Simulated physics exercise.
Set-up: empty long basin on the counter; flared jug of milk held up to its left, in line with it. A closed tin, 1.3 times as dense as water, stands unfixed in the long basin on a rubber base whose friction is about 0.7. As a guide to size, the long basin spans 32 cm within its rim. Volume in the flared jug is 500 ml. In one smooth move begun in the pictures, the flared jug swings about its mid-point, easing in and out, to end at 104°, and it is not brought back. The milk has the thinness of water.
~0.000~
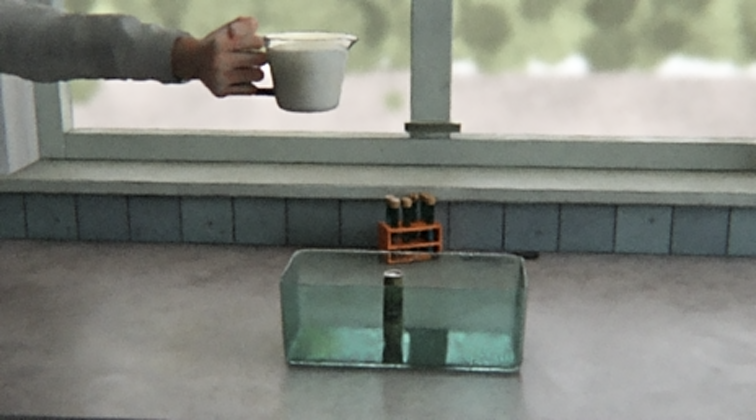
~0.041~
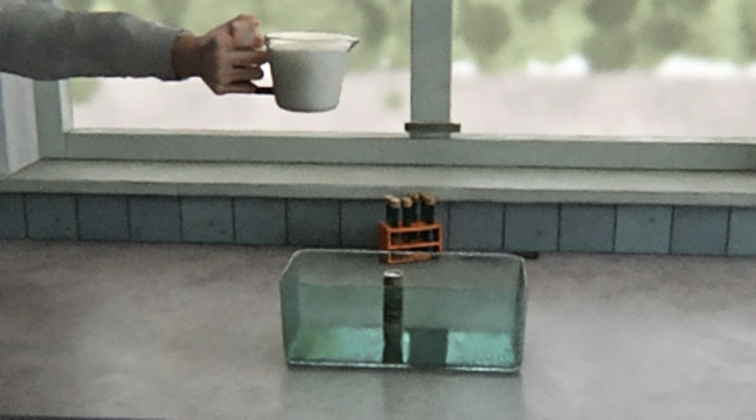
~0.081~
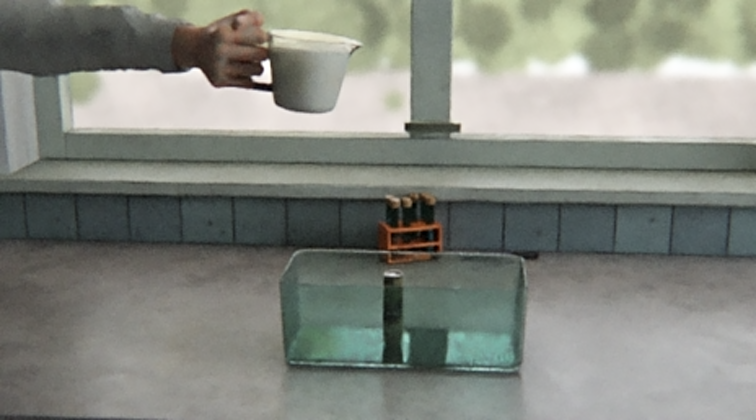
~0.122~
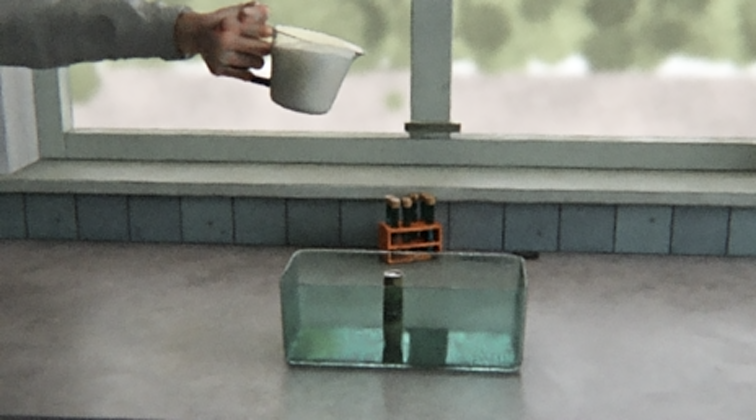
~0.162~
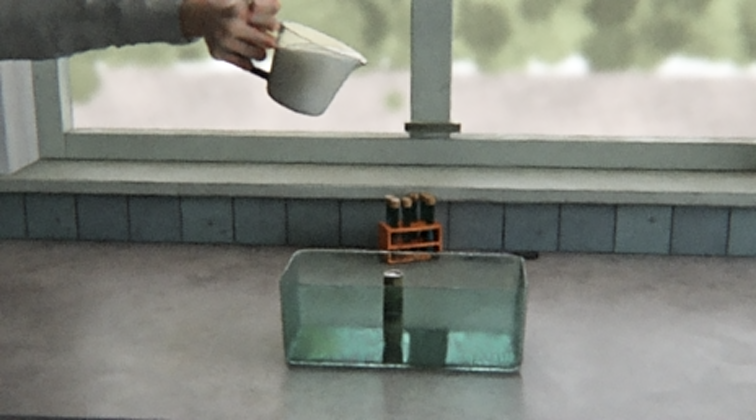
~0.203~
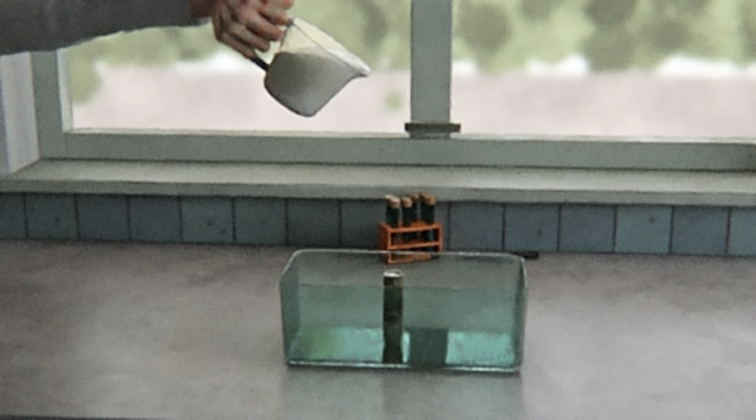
Above a glass basin on the counter, a hand steadily tilts a milk jug rightward.
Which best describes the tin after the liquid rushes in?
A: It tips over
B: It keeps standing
The answer is B.
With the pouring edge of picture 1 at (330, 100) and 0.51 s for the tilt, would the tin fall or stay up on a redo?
It tumbles.
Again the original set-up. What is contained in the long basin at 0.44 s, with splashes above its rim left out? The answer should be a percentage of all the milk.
Around 6 percent.
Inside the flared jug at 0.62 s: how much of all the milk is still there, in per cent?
Roughly 4 per cent.
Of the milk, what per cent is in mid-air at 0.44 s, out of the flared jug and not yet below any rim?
Close to 60 per cent, I'd say.
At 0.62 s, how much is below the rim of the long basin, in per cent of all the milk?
Some 68 percent of the total.
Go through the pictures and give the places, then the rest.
In the first frame, it leans 0°; its right rim is at (360, 38); the milk meets the walls at (269, 47) and (348, 47); the long basin's rim runs from (288, 267) to (525, 273); the tin's top is at (393, 277).
In the second frame, it leans 2°; its right rim is at (361, 40); the milk meets the walls at (269, 46) and (348, 48).
In the third frame, it leans 6°; its right rim is at (363, 44); the milk meets the walls at (271, 45) and (350, 49).
In the fourth frame, it leans 14°; its right rim is at (367, 52); the milk meets the walls at (275, 43) and (354, 52).
In the fifth frame, it leans 24°; its right rim is at (369, 63); the milk meets the walls at (277, 47) and (361, 57).
In the sixth frame, it leans 36°; its right rim is at (370, 76); the milk meets the walls at (277, 55) and (360, 64); 2 per cent is over the edge.
By 0.44 s the tilt is 100° and 34 per cent is still to pour; the tin stands where it began.
By 0.62 s the tilt is 104° and 4 per cent is still to pour; the tin stands where it began.
By 0.81 s the tilt is 104° and 0 per cent is still to pour; the tin stands where it began.
By 1.01 s the tilt is 104° and 0 per cent is still to pour; the tin stands where it began.
At rest the tin stands where it began.
